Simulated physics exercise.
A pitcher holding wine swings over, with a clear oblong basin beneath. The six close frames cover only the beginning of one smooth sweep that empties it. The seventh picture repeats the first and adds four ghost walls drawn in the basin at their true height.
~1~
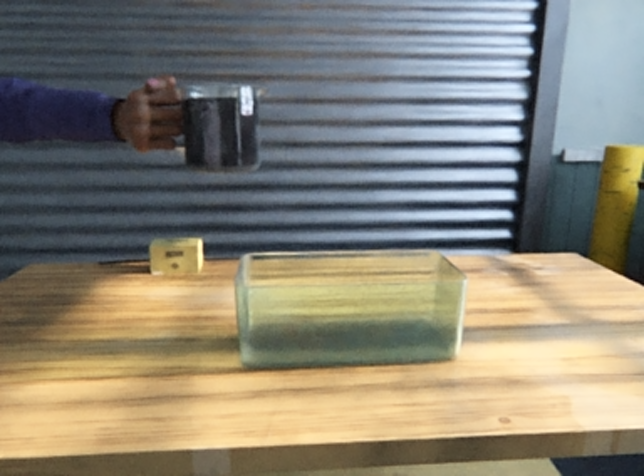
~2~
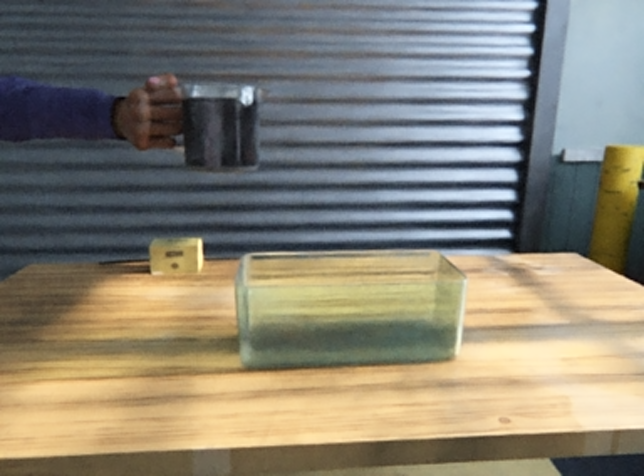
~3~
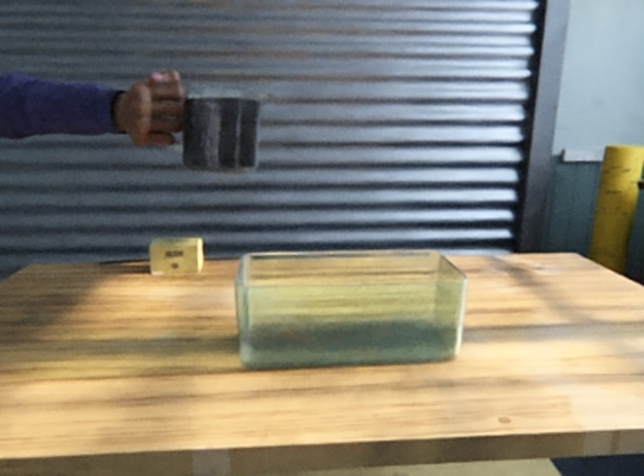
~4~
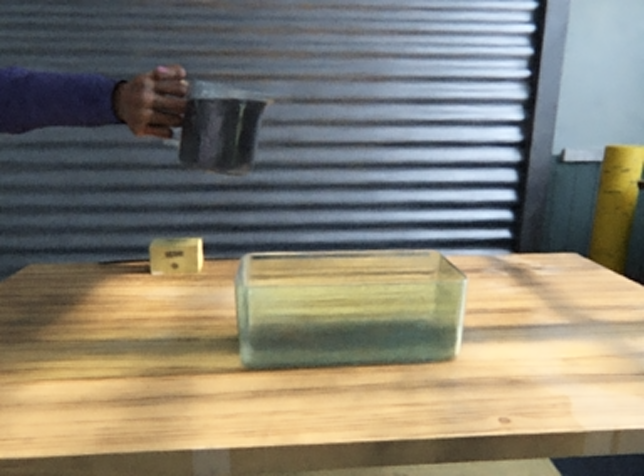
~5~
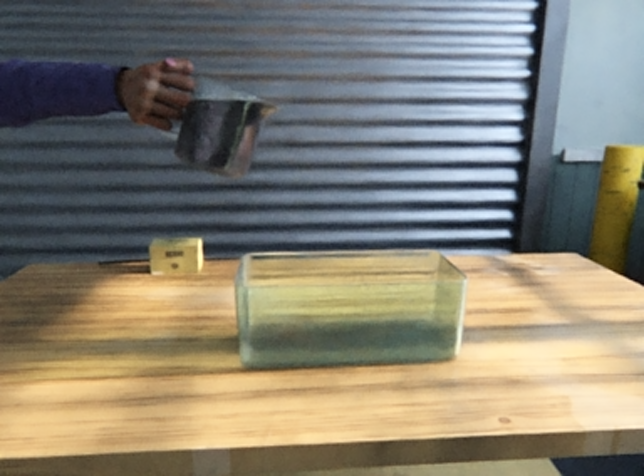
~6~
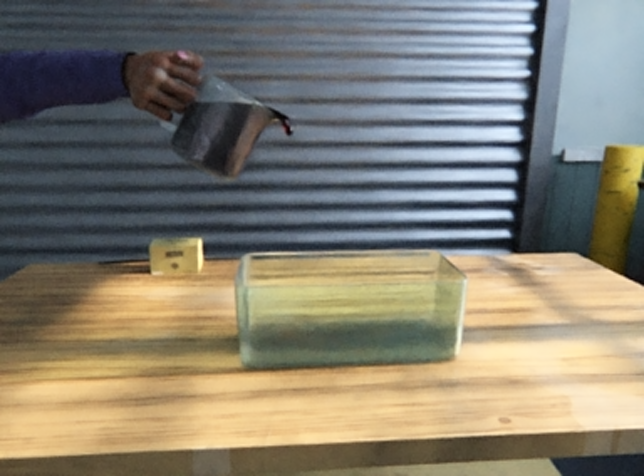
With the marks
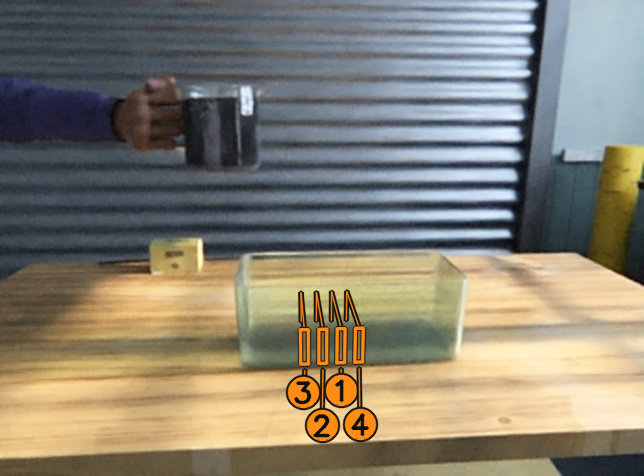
A hand in a purple sleeve, reaching in from the left, holds a clear pitcher of dark liquid above an oblong glass basin on a light wooden table. Seen from the front by a still camera, a small yellow box sits behind the basin to the left, with grey corrugated shutters behind and a yellow post at right. The hand keeps the pitcher upright, then tilts it rightward until dark liquid emerges over its lip.
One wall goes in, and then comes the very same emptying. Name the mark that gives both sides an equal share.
The best position is 1.
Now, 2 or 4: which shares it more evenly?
That is position 2.
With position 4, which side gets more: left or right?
The left one.
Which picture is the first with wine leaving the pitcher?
Picture 6.
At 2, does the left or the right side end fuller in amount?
The right side.
On the marked copy, 1 at (341, 368); 2 at (322, 369); 3 at (304, 370); 4 at (359, 368).
If 1 is chosen, about 55 % ends left of the wall and 43 % right of it.
If 2 is chosen, about 26 % ends left of the wall and 72 % right of it.
If 3 is chosen, about 9 % ends left of the wall and 89 % right of it.
If 4 is chosen, about 91 % ends left of the wall and 5 % right of it; 5 % is lost outside.
